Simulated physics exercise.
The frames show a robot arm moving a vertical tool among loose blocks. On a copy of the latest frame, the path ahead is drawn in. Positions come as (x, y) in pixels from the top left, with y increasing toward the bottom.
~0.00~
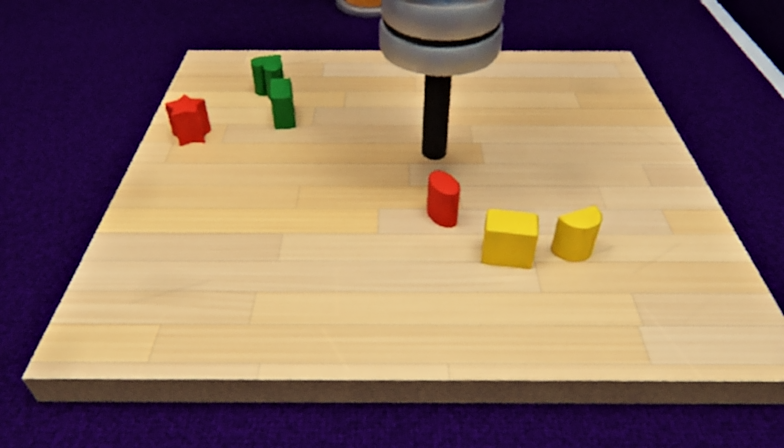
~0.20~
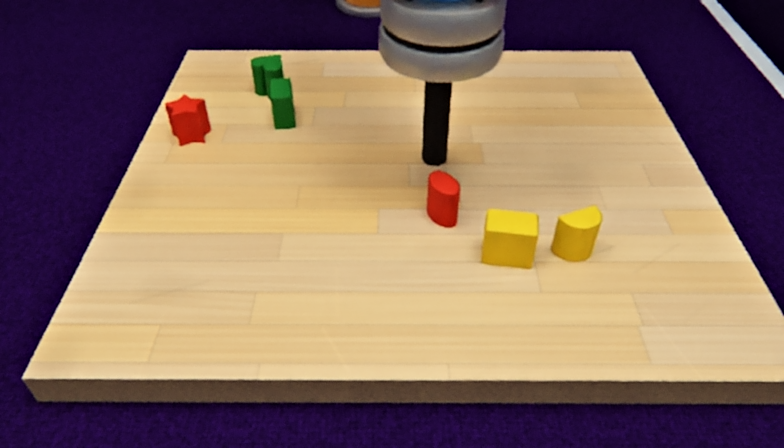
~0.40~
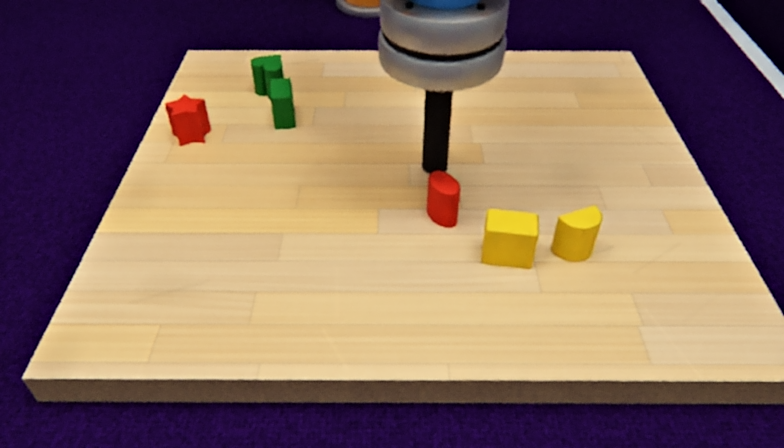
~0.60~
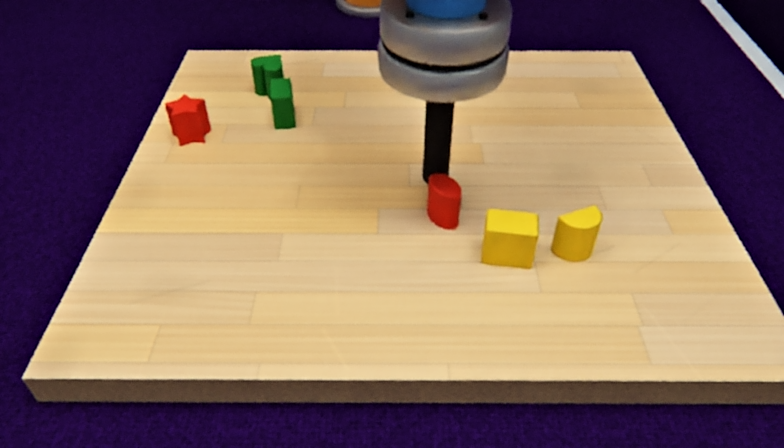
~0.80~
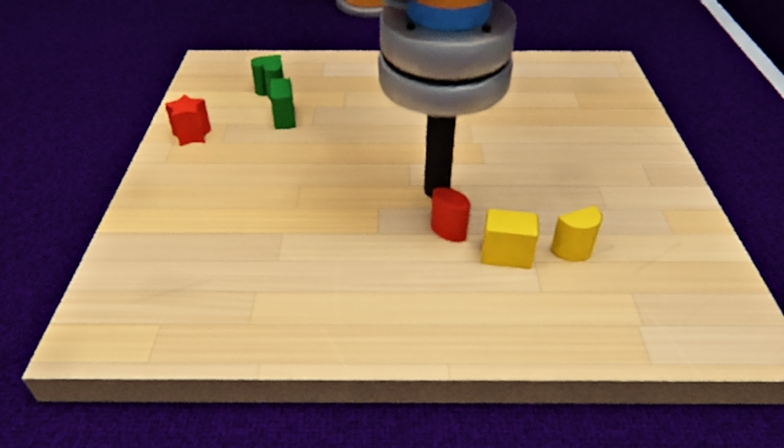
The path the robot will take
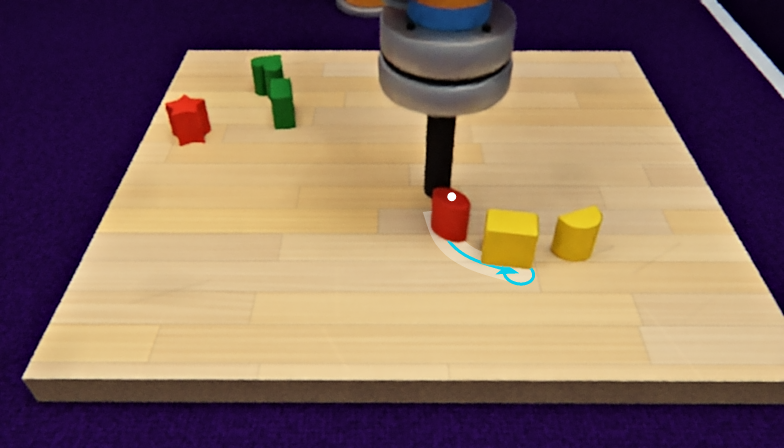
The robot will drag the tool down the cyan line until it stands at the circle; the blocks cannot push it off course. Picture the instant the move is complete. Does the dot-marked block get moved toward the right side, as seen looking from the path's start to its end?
It seems so.
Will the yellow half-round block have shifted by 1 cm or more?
I expect so.
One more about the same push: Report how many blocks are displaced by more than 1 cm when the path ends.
Count: Three or more.
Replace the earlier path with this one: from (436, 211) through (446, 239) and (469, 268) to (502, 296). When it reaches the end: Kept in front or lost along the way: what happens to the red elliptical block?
Still leading.
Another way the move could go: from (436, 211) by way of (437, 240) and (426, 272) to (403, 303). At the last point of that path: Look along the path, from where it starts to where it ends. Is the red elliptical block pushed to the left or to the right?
Goes left.
Drawn move, from (436, 211) through (447, 238) and (476, 260) to (519, 273); the dot is on the red elliptical block.
On the path given first. One third of the way, tool (449, 219); red elliptical block (465, 222), turned 50° anticlockwise.
Two thirds of the way, tool (479, 241); red elliptical block (480, 248), turned 55° anticlockwise; yellow rectangle (523, 225), turned 20° anticlockwise.
At the end, tool (523, 254); red elliptical block (484, 250), turned 35° anticlockwise; yellow rectangle (561, 226), turned 50° anticlockwise; yellow half-round block (600, 213).
